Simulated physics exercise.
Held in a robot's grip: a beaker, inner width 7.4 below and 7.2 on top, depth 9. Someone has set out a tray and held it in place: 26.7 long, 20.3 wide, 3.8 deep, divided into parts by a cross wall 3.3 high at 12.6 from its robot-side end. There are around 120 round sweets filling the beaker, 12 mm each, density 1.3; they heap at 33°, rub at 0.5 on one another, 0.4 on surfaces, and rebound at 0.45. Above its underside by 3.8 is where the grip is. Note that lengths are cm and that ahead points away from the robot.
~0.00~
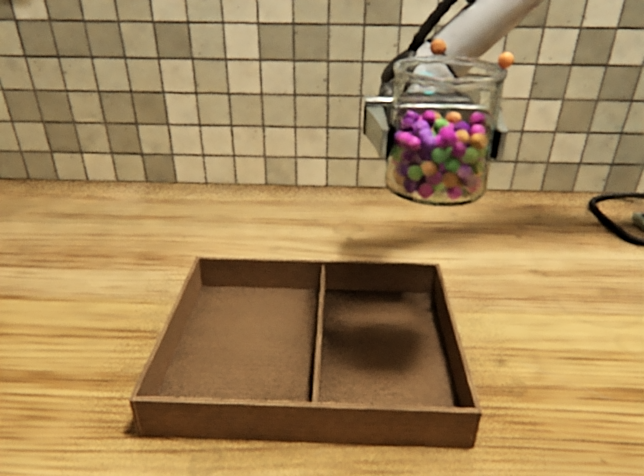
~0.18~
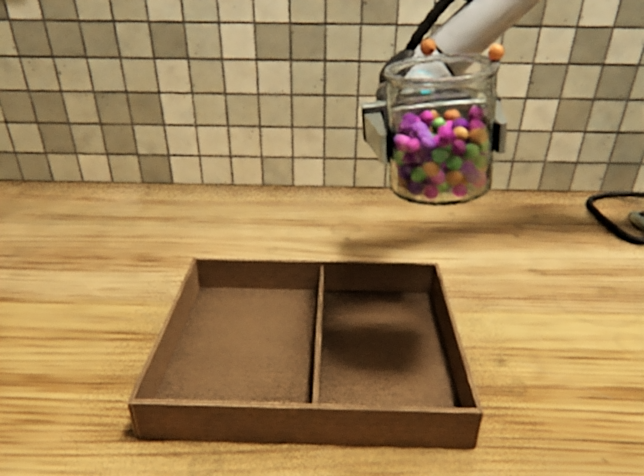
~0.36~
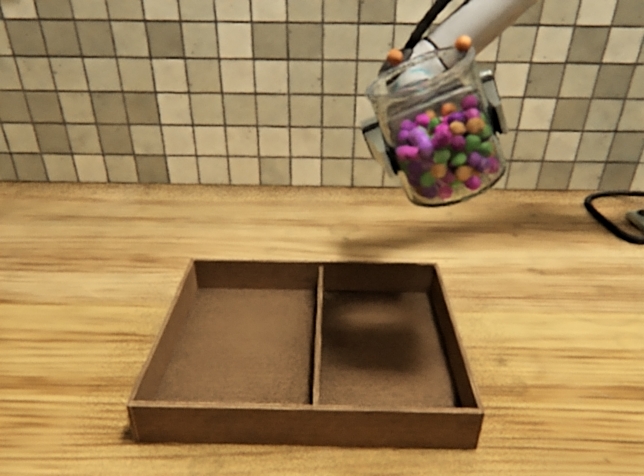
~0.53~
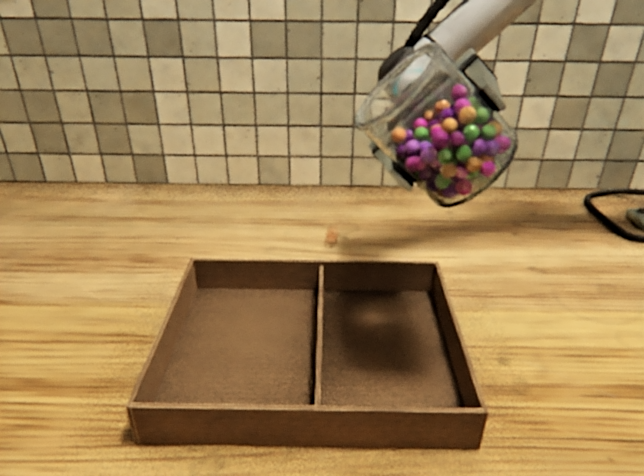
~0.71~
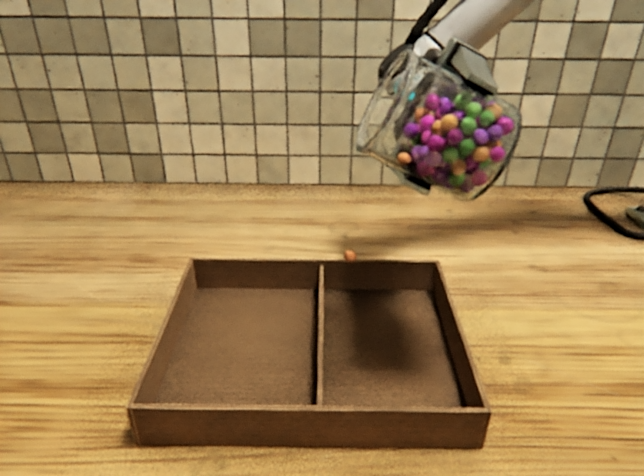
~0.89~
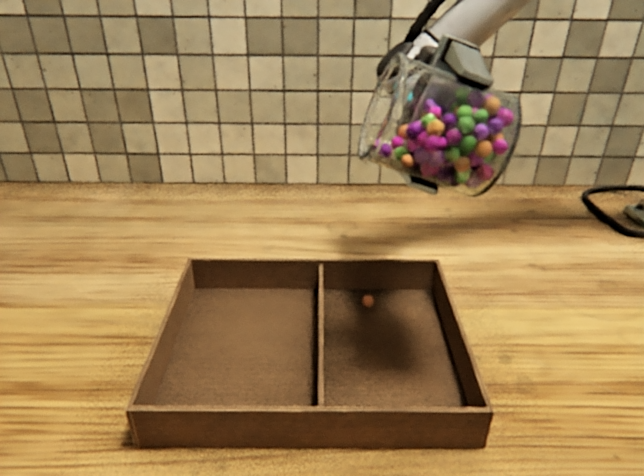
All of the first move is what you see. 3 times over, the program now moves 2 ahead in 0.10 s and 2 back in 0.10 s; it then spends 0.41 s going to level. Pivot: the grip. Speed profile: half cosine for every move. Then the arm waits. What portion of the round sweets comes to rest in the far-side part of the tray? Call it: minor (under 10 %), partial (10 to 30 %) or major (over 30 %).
My call is minor.
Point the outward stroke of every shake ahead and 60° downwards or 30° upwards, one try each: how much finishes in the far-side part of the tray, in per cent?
0 and 10 %.
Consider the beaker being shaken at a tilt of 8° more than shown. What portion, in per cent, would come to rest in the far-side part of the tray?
It would come to roughly 15 per cent.
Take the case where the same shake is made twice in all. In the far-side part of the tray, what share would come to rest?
0 %.
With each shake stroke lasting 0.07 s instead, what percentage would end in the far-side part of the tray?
I'd expect close to 15 in a hundred.
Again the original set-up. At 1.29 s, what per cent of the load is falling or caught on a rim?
3 %.
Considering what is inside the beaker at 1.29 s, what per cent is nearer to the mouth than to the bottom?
Share in the mouth half: About 40 %.
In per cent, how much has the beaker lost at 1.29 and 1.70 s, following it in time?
I'd put it near 5 percent first and near 10 percent later.
After 1.29 s, tilted 71° forward, highest piece 23 above the table; 117 in the beaker, 1 in the robot-side part, 4 in flight or on a rim.
After 1.70 s, tilted 35° forward, highest piece 25 above the table; 112 in the beaker, 7 in the robot-side part, 3 in the far-side part.
After 2.10 s, level, highest piece 25 above the table; 112 in the beaker, 7 in the robot-side part, 3 in the far-side part.
After 3.15 s, level, highest piece 25 above the table; 112 in the beaker, 7 in the robot-side part, 3 in the far-side part.
At rest, 112 in the beaker, 7 in the robot-side part, 3 in the far-side part. That is 2 % in the far-side part of the tray.
